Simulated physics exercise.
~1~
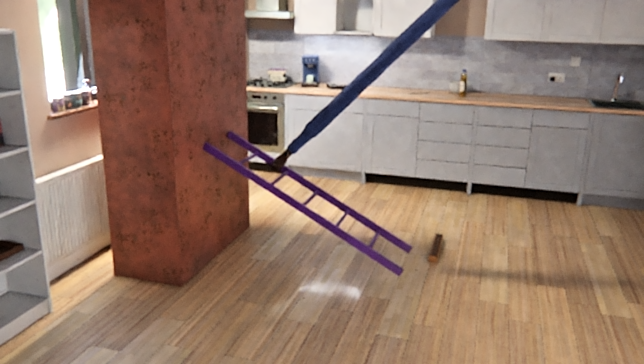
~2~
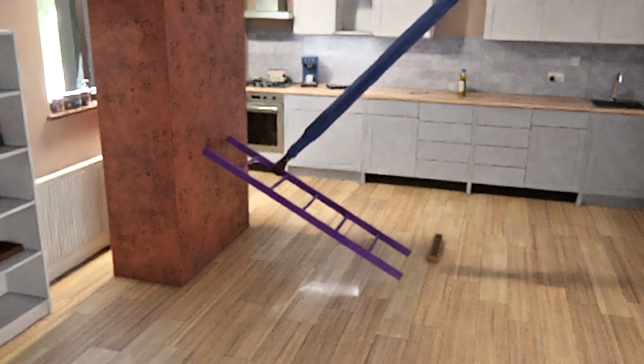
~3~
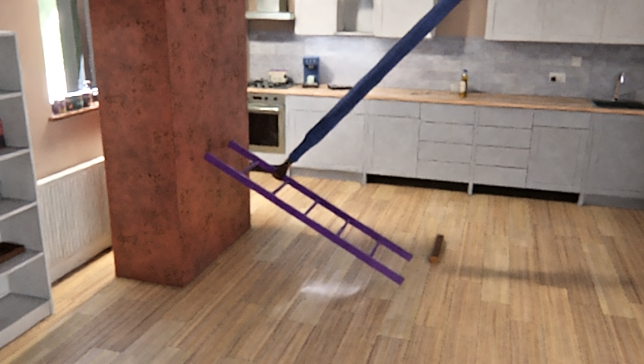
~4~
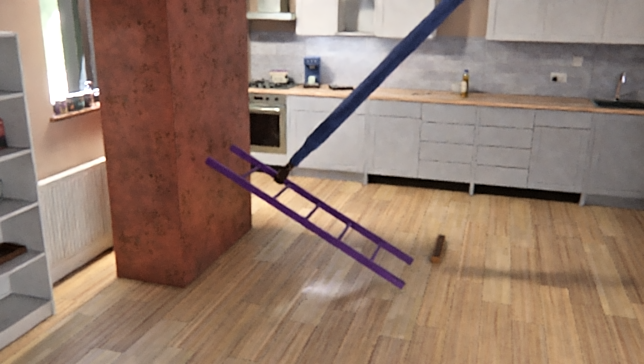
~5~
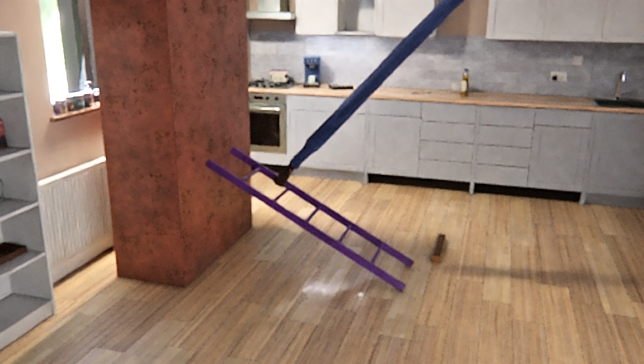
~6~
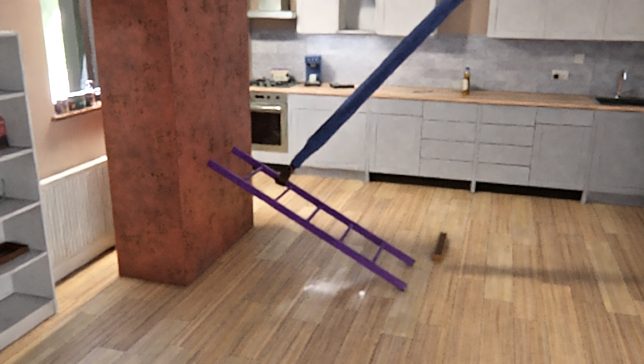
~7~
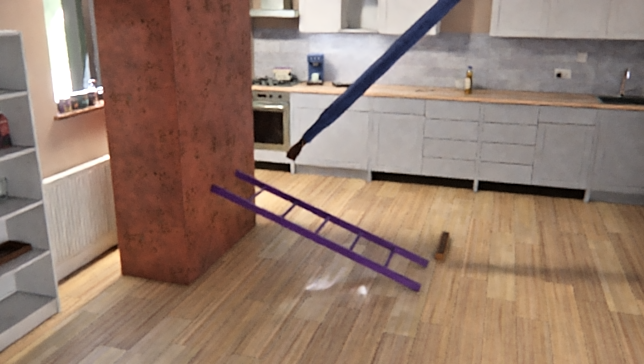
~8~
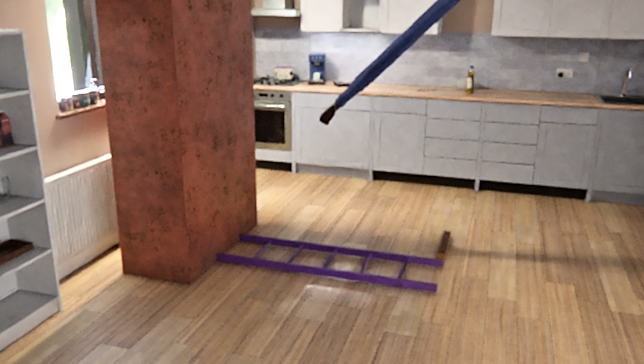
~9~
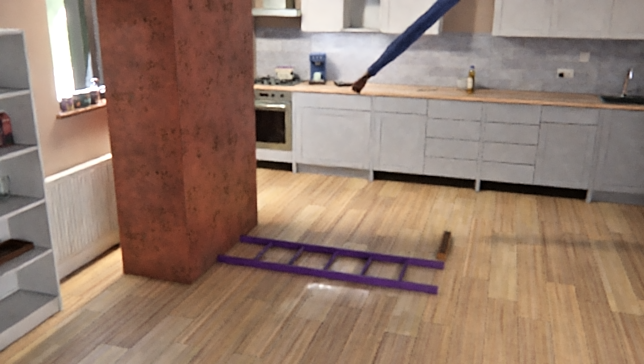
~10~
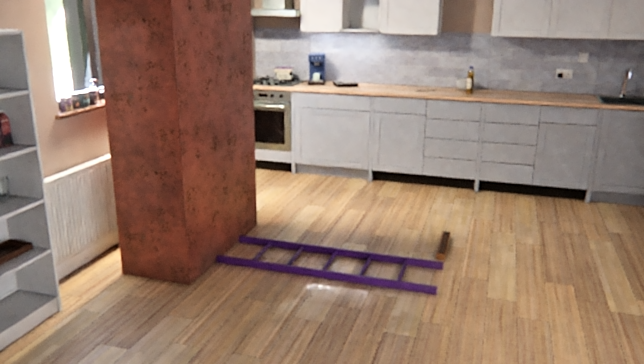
A purple ladder-like gate leans at a slant against a rust-red pillar in a room with a wooden floor, seen from slightly above by a gently swaying camera. Grey kitchen cabinets and an oven line the back, a grey shelf stands at left, and a small brown batten sits on the floor just beyond the gate's lower right end. A dark hand in a long blue sleeve, reaching from the top, holds the gate nearly still. The hand then lets go and draws back. The gate slips down the pillar and drops flat, lying still as the arm leaves.
